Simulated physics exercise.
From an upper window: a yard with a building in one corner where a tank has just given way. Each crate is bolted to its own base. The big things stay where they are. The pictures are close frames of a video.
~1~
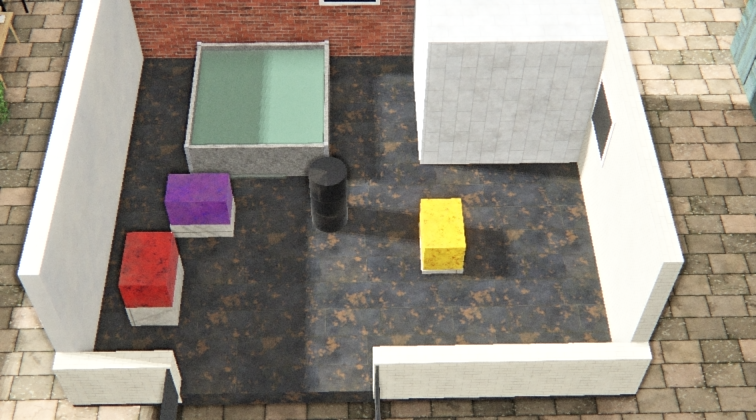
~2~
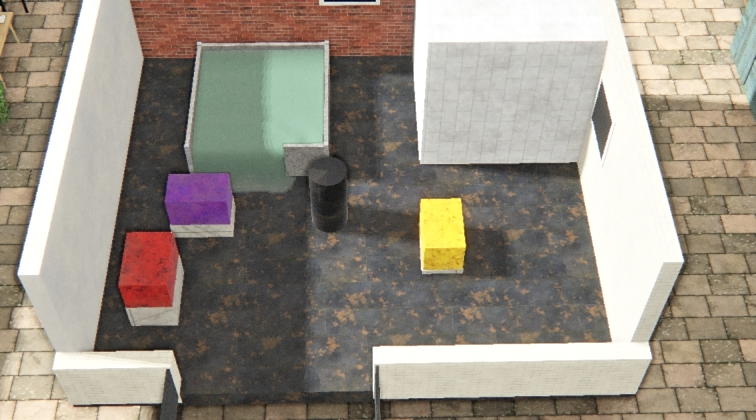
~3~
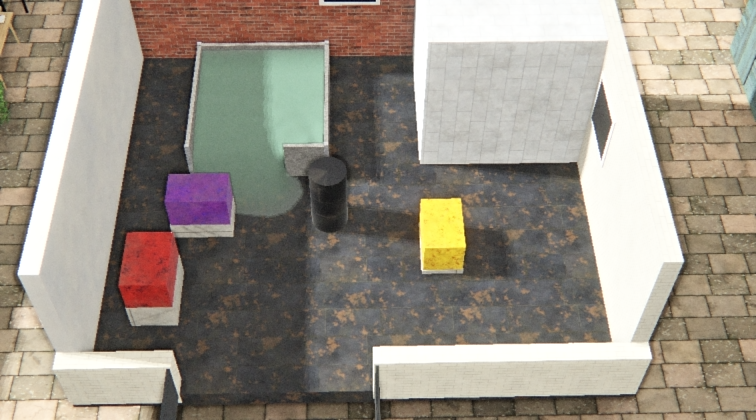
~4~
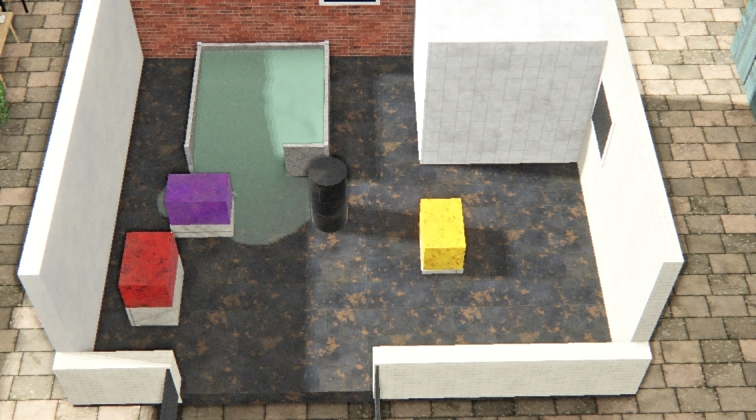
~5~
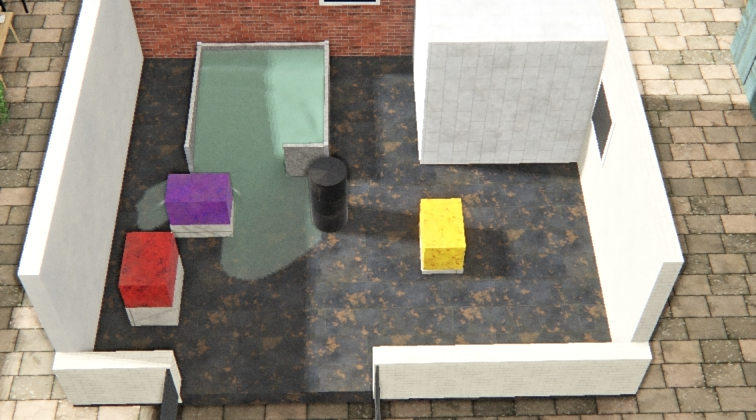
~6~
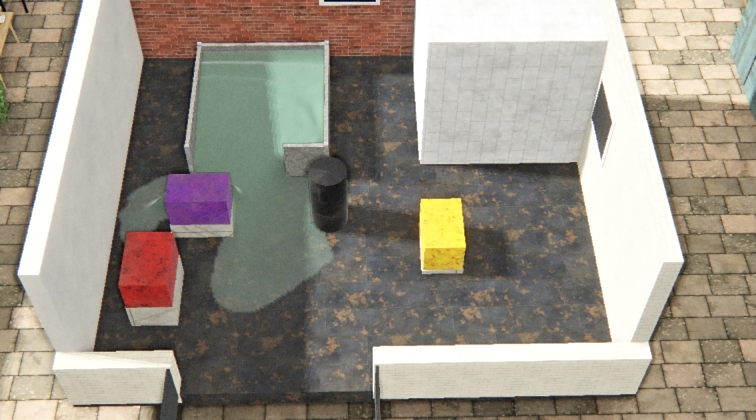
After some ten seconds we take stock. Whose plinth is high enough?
The red crate stays dry; the yellow crate stays dry; the purple crate gets wet.
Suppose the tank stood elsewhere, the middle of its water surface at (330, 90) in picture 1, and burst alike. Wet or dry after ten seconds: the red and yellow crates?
Red crate is spared, yellow crate gets wet.
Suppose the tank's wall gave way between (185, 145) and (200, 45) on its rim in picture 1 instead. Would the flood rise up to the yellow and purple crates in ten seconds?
Yellow crate ends up wet, purple crate is safe.
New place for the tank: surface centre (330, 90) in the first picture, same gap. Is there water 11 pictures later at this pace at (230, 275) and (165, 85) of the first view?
As listed: Wet, not flooded.
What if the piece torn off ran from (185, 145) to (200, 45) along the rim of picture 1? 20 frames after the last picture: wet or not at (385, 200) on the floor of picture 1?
There: No water.
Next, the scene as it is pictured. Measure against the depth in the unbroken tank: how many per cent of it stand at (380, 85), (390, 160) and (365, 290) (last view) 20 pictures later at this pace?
In that order: 0, 2 and 4 per cent.
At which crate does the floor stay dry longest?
It is the yellow-painted one.
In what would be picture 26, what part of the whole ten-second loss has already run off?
Near 45 in a hundred.
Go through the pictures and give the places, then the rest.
The first picture shows the open tank at (260, 96) is whole and still.
In the second picture, the front is at (288, 184), out from the gap at (239, 164).
In the third picture, the front is at (287, 205), out from the gap at (240, 166).
In the fourth picture, water pours out at (240, 167) and has run to (266, 240).
In the fifth picture, water pours out at (240, 167) and has run to (256, 274).
In the sixth picture, the front is at (250, 305), out from the gap at (240, 167).
A moment on, water covers 30 % of the floor; the red crate water round its plinth, the yellow crate not reached, the purple crate water round its plinth.
Next, water covers 50 % of the floor; the red crate water round its plinth, the yellow crate water round its plinth, the purple crate water round its plinth.
Then, water covers 65 % of the floor; the red crate water round its plinth, the yellow crate water round its plinth, the purple crate water round its plinth.
Later, water covers 80 % of the floor; the red crate water round its plinth, the yellow crate water round its plinth, the purple crate water round its plinth.
In the end, water covers 100 % of the floor; the red crate stayed above the water, the yellow crate stayed above the water, the purple crate was topped.
